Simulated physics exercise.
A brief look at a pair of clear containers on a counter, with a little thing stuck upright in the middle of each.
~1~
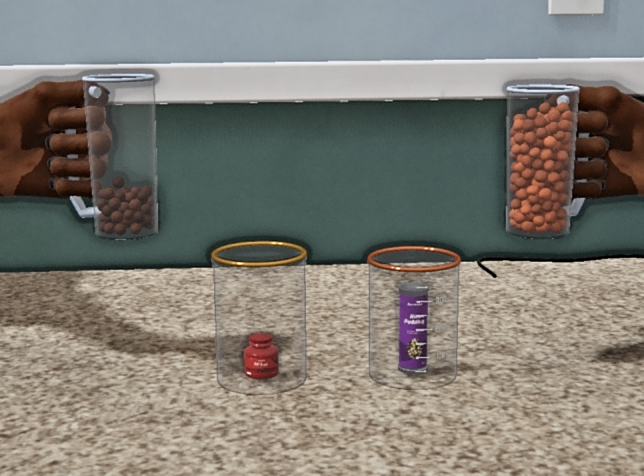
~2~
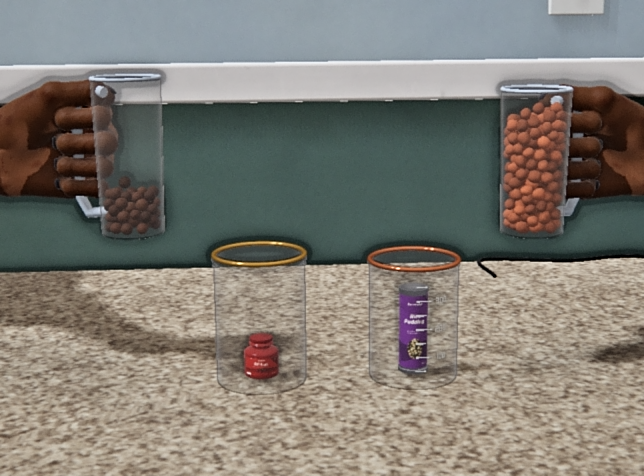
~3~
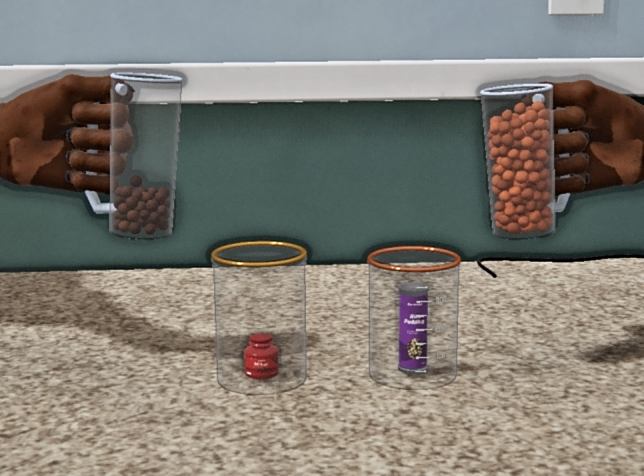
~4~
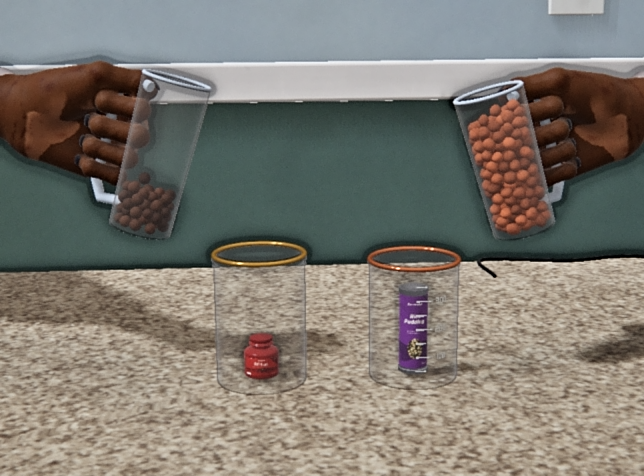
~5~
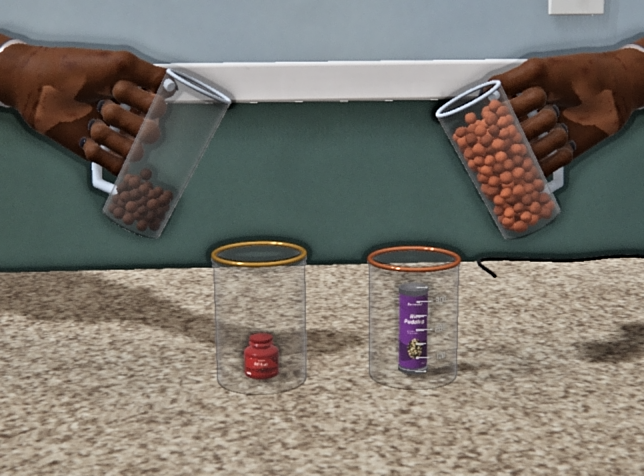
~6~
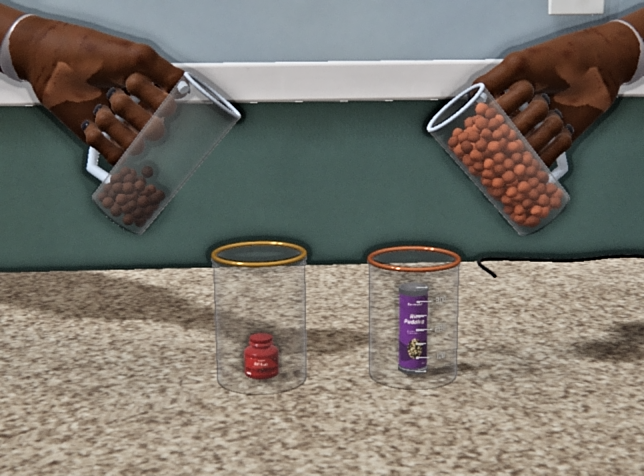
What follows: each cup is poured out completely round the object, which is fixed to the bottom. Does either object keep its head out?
In the end the left one stays visible and the right one stays visible.
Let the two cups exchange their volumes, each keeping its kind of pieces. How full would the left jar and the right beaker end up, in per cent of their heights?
About 50 % left, 25 % right.
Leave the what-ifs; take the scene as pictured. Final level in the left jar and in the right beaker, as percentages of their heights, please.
Some 20 left; 65 right.
Then, 0.40 s past the last view, left jar empty, all of its cupful still in the cup; right beaker empty, all of its cupful still in the cup.
Then, 0.83 s past the last view, left jar empty, all of its cupful still in the cup; right beaker nearly empty, nearly all of its cupful still in the cup.
Then, 1.34 s past the last view, left jar nearly empty, none of its cupful still in the cup; right beaker half full, none of its cupful still in the cup.
Finally, left jar a quarter full (surface near (261, 349)), nothing beside it; right beaker two thirds full (surface near (414, 298)), nothing beside it; the left thing is still showing; the right thing is still showing.
